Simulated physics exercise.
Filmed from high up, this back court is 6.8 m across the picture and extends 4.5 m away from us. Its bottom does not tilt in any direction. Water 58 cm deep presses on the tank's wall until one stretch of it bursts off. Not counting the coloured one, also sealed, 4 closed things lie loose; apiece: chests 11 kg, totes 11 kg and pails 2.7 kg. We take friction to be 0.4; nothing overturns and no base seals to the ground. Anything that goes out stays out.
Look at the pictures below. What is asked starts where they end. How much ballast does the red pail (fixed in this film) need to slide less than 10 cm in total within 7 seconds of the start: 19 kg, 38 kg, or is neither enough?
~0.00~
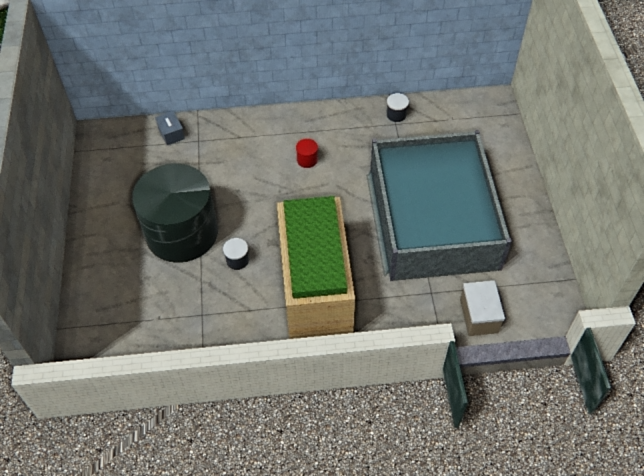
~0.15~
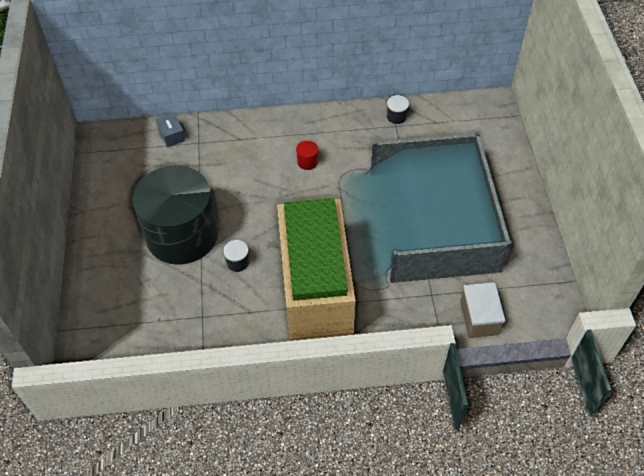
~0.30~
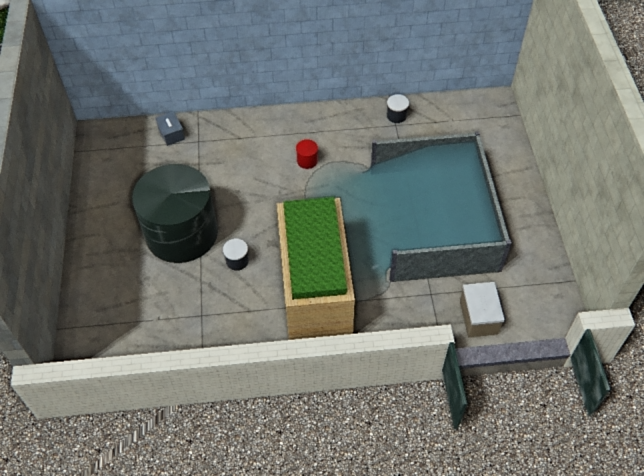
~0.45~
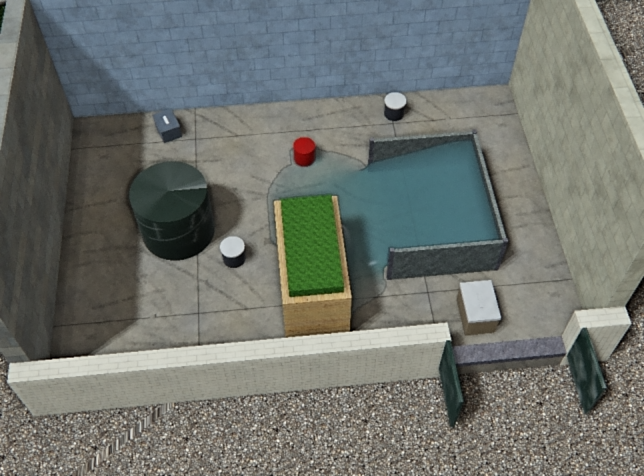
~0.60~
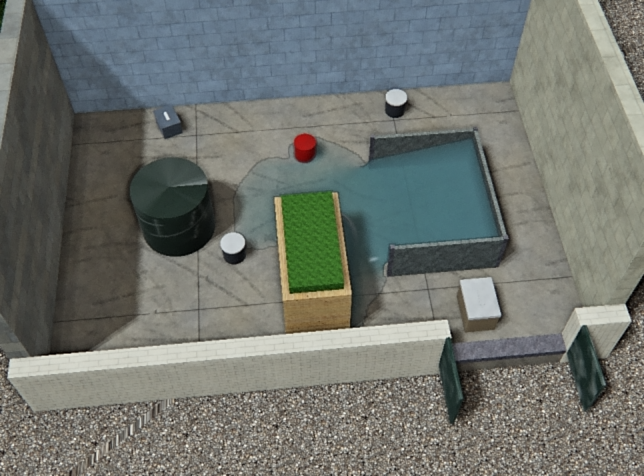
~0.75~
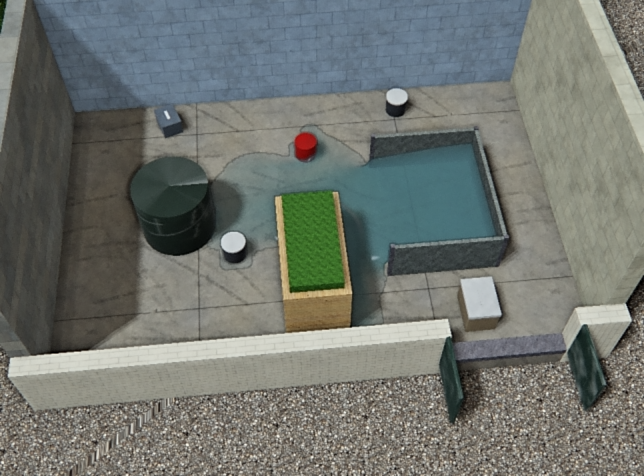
It needs 38 kg, as 19 kg falls short.
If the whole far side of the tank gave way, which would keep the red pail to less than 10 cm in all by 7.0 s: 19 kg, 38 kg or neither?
So the lighter pick works.
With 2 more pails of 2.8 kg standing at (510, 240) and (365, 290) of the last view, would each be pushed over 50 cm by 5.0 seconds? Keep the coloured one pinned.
One after the other: Does not reach it, then goes beyond it.
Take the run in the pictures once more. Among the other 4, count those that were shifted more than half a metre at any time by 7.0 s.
That comes to 3.
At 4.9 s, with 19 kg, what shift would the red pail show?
About 40 cm.
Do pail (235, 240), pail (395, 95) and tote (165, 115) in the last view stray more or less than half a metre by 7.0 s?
So, going through them in order, it's beyond, not beyond and beyond.
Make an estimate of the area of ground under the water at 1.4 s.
Roughly 12.0 m2.
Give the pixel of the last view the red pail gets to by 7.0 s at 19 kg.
It should be close to (289, 122) in the last view.
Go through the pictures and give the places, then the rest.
In the first frame, the red pail at (307, 147), on the bottom; water covers 2.5 m2; 0 of 5 have shifted.
In the second frame, the red pail at (307, 149), on the bottom; 3.4 m2 under water; 0 of 5 have shifted.
In the third frame, the red pail at (307, 148), on the bottom; water covers 4.3 m2; 0 of 5 have shifted.
In the fourth frame, the red pail at (304, 145), on the bottom; 5.1 m2 under water; 0 of 5 have shifted.
In the fifth frame, the red pail at (305, 142) rests on the ground; water covers 6.0 m2; 0 of 5 have shifted.
In the sixth frame, the red pail at (305, 141), on the bottom; water covers 7.0 m2; 0 of 5 have shifted.
After 1.4 s the red pail would be 10 cm from its start with 19 kg and 0 cm from its start with 38 kg; 8 cm of water round it then.
After 3.1 s the red pail would be 45 cm from its start with 19 kg and 0 cm from its start with 38 kg; 5 cm of water round it then.
After 4.9 s the red pail would be 45 cm from its start with 19 kg and 0 cm from its start with 38 kg; 4 cm of water round it then.
After 7.0 s the red pail would be 45 cm from its start with 19 kg and 0 cm from its start with 38 kg; 5 cm of water round it then.
